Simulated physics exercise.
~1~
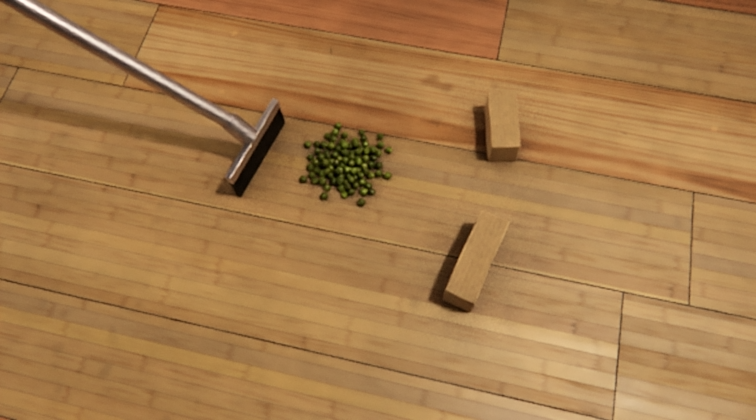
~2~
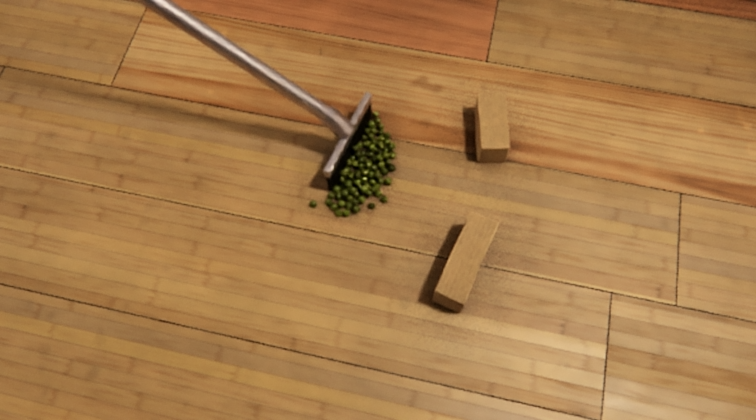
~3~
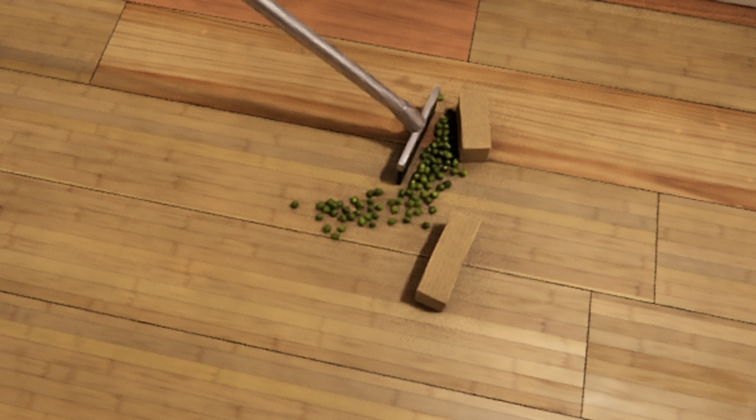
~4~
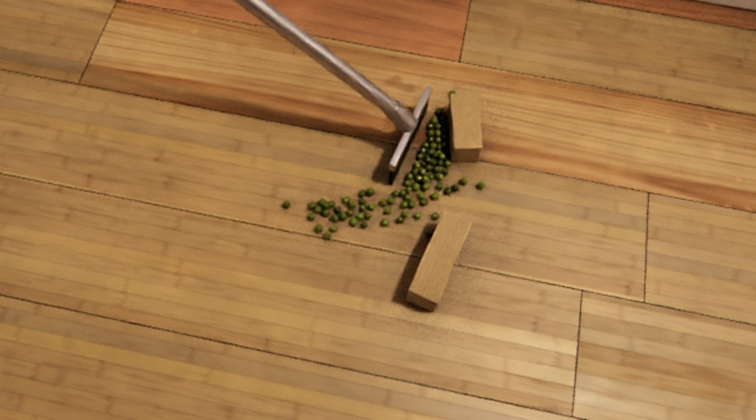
We see a squeegee on a metal pole push a pile of small green olives rightwards across a wooden floor toward two wooden blocks. The olives spread into a trailing band as the blade nears the upper block and stops, leaving nearly all of them short of the gap.
